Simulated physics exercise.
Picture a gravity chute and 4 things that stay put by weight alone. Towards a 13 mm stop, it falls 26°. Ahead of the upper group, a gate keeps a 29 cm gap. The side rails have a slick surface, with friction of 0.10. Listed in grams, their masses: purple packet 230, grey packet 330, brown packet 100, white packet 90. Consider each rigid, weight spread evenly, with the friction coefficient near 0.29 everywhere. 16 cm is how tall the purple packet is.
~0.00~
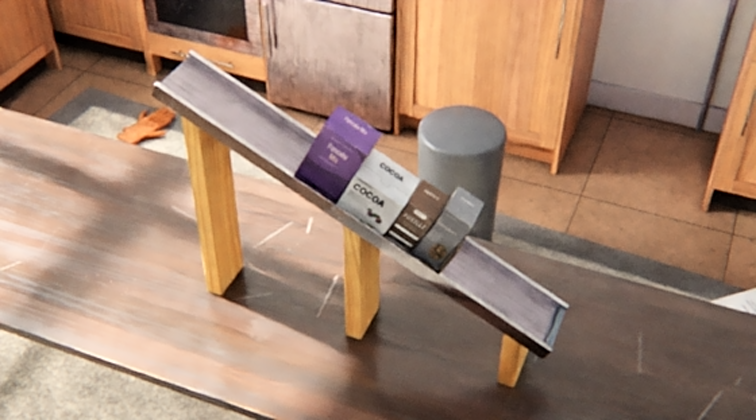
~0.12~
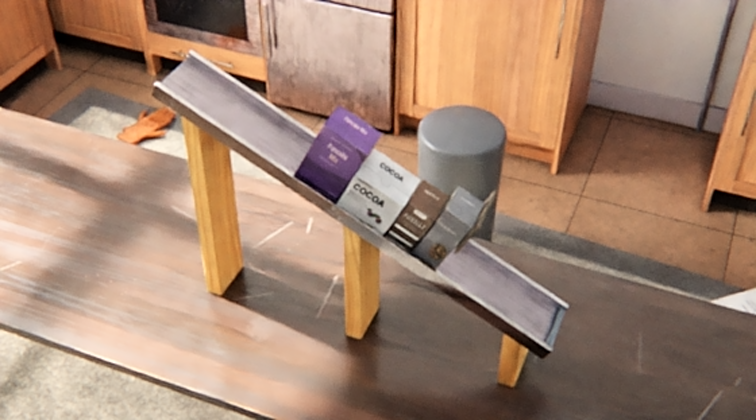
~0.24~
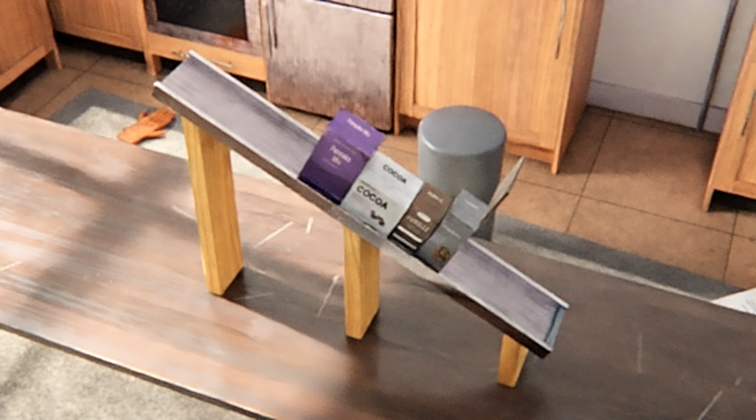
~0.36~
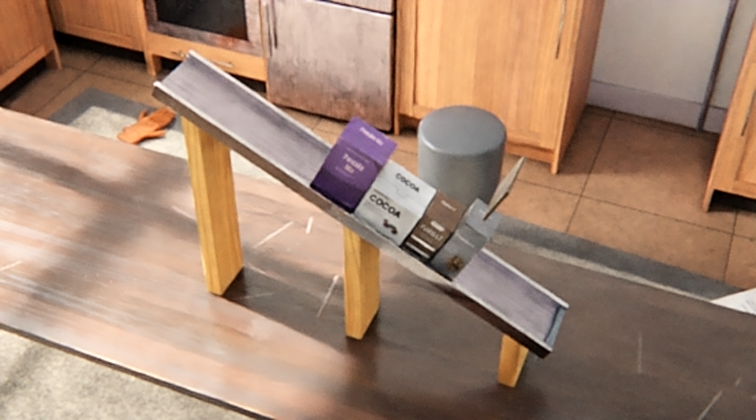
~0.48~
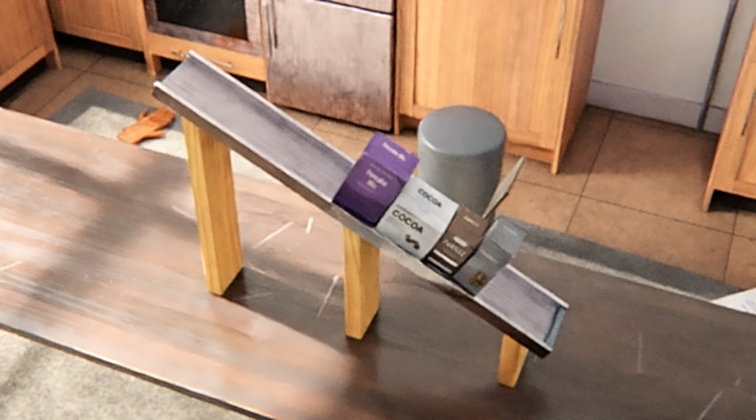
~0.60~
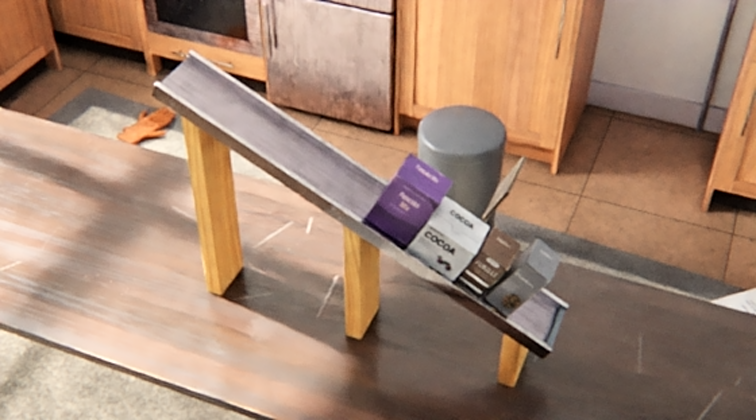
To begin with, a purple packet, a white one, a brown one and a grey one rest in a row partway down a sloping ramp on a wooden table. A flap at the lower end swings up, and the packets slide together down to the right, nearing the ramp's low end.
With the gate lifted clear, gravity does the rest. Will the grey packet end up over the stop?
It ends up beyond the stop.
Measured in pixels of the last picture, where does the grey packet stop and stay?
Around (663, 401).
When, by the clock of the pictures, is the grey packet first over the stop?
Time: Roughly 0.8 s.
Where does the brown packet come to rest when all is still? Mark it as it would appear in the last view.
In the last view, its centre sits near (600, 375).
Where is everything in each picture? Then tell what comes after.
Gate shut; grey packet (448, 228); purple packet (338, 153), in the first picture.
White packet (379, 192); purple packet (338, 153), in the second picture.
Leader 28 cm from the stop; brown packet (420, 218); white packet (382, 194), in the third picture.
Leader 24 cm from the stop; grey packet (465, 240); purple packet (354, 164), in the fourth picture.
Leader 18 cm from the stop; grey packet (489, 255); white packet (416, 218), in the fifth picture.
Leader 9 cm from the stop; grey packet (523, 278); brown packet (488, 262), in the sixth picture.
Around 0.80 s, grey packet now over the stop; purple packet tipped 9° against what carries it; brown packet tipped 8° against what carries it.
Around 1.10 s, brown packet tipped 25° against what carries it.
Finally (2.0 s), over the stop, grey packet and brown packet; the other 2 in the lane. In the last view, grey packet near (663, 401).
